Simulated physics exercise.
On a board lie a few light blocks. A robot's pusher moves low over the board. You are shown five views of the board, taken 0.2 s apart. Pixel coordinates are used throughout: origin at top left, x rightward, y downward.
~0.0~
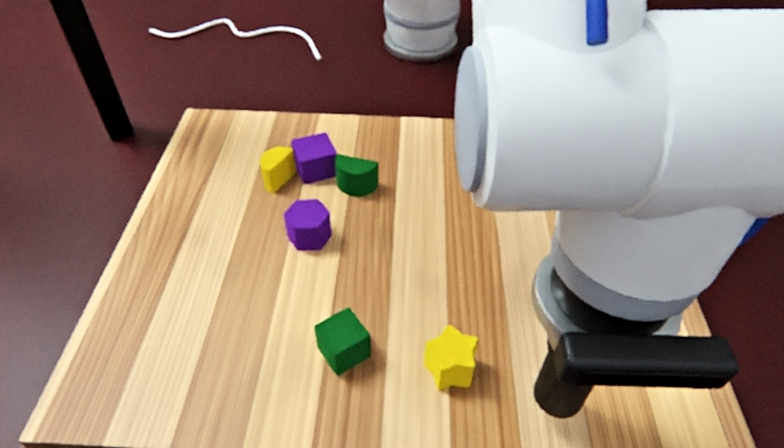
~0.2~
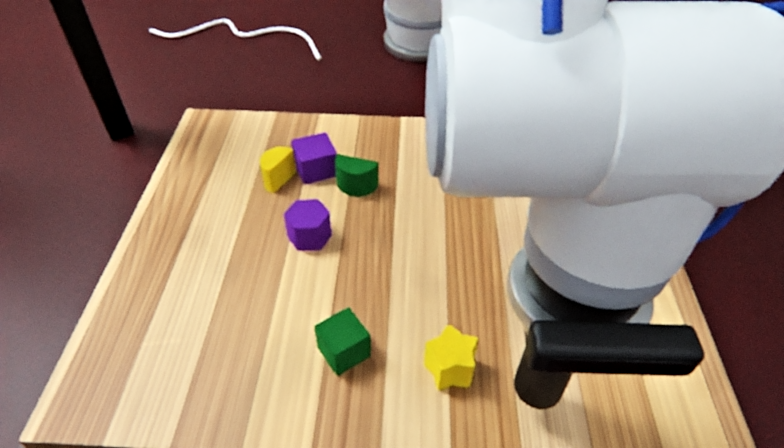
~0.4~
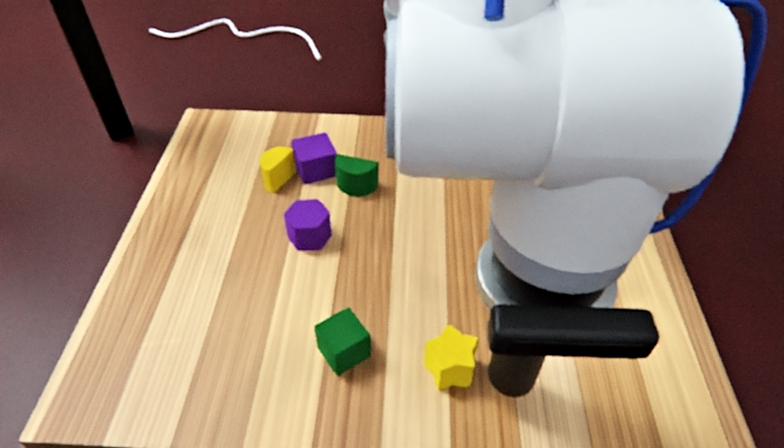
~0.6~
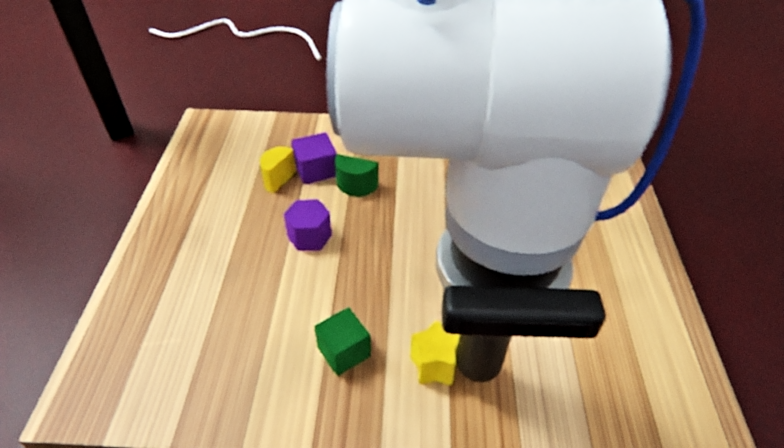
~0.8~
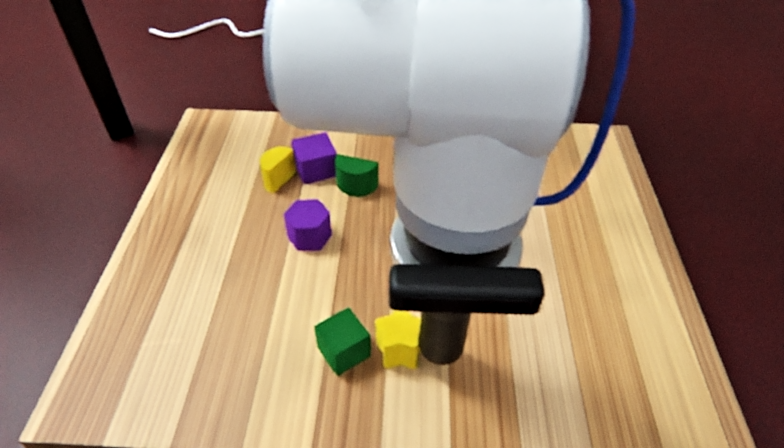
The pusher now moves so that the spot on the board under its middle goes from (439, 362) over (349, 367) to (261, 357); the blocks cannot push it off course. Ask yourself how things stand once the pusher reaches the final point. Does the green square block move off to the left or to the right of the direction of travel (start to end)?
Toward the right.
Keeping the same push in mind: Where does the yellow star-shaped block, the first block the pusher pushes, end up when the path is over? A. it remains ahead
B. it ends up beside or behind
My answer is option A.
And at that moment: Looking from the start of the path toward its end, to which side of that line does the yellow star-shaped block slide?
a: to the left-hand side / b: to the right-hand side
Correct choice: B.
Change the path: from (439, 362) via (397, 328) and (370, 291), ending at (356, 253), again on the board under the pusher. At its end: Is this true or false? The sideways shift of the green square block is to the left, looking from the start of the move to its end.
That is true.
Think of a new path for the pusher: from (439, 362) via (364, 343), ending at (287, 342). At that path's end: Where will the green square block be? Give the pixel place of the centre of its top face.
So, by the moment the path ends, you'll find the top centre of the green square block at (201, 310).
The first path, step by step. One third of the way, pusher (377, 350); green square block (296, 323), turned 20° clockwise; yellow star-shaped block (340, 327).
Two thirds of the way, pusher (315, 351); green square block (245, 309), turned 35° clockwise; yellow star-shaped block (284, 321), turned 20° clockwise.
At the end, pusher (256, 341); green square block (205, 287), turned 50° clockwise; yellow star-shaped block (236, 306), turned 35° clockwise.
